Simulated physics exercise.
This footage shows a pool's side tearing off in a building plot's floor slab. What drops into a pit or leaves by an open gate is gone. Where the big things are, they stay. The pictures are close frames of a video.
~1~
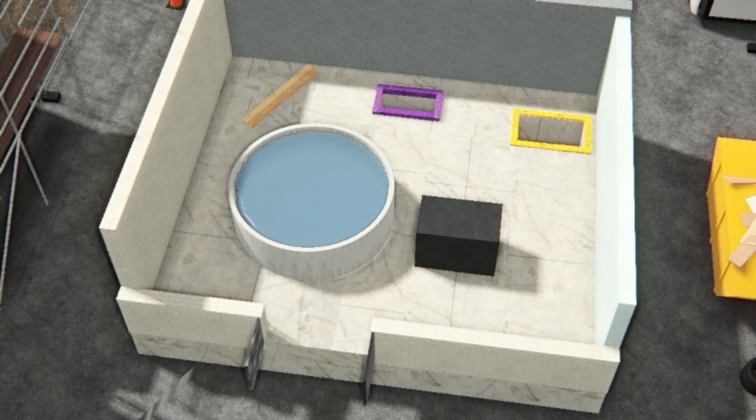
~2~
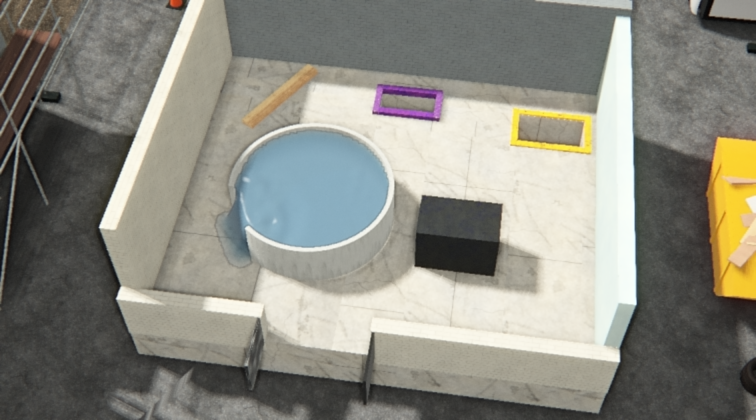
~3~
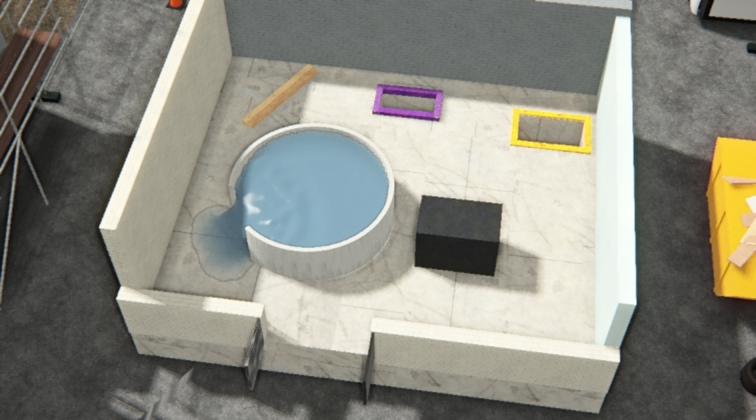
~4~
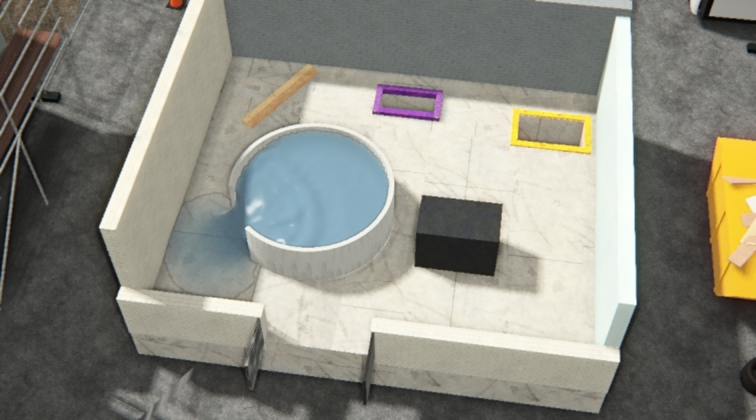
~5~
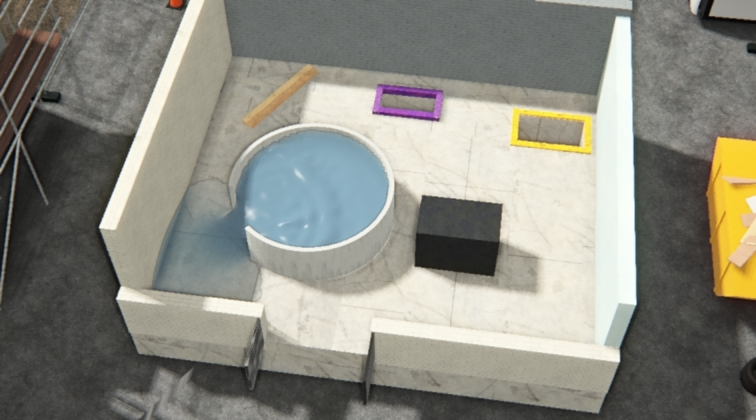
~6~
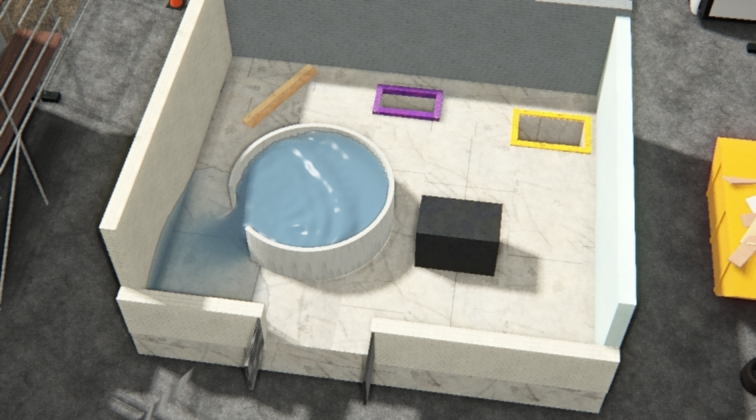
On a walled floor slab, a round pool's left side opens and water spreads to the left wall.
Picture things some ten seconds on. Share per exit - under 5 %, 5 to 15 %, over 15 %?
Gate: 5 to 15 %. Yellow pit: 5 to 15 %. Purple pit: Under 5 %.
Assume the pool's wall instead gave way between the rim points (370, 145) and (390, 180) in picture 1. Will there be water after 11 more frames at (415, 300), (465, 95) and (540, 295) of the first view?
Unsoaked, then soaked, then unsoaked.
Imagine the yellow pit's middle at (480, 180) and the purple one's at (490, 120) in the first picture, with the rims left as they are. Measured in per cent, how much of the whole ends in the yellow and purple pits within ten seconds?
Split: Yellow 2 %, purple 2 %.
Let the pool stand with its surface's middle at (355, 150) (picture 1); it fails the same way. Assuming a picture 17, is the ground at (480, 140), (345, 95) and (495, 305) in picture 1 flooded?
Spot one unwetted, spot two unwetted, spot three unwetted.
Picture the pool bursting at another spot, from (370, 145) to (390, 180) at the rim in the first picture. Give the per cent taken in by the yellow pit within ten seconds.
That would be yellow at 40 percent.
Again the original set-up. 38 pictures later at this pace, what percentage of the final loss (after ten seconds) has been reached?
Around 30 percent.
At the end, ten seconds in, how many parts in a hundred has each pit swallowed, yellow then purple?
8 in a hundred, then 0 in a hundred.
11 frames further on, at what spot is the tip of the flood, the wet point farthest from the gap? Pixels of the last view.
Point: (225, 80) in the last picture's pixels.
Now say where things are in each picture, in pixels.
The round tank at (312, 187) is whole and still, in the first frame.
The front is at (238, 264), out from the gap at (240, 227), in the second frame.
The front is at (214, 273), out from the gap at (240, 228), in the third frame.
Water pours out at (240, 229) and has run to (176, 278), in the fourth frame.
Water pours out at (240, 229) and has run to a hidden place, in the fifth frame.
Water pours out at (240, 228) and has run to a hidden place, in the sixth frame.
A moment on, water covers 15 % of the floor; the gate 0 %, the yellow pit 0 %, the purple pit 0 %.
Next, water covers 30 % of the floor; the gate 0 %, the yellow pit 0 %, the purple pit 0 %.
Then, water covers 55 % of the floor; the gate 2 %, the yellow pit 0 %, the purple pit 0 %.
Later, water covers 80 % of the floor; the gate 4 %, the yellow pit 0 %, the purple pit 0 %.
In the end, water covers 100 % of the floor; the gate 7 %, the yellow pit 7 %, the purple pit 1 %.
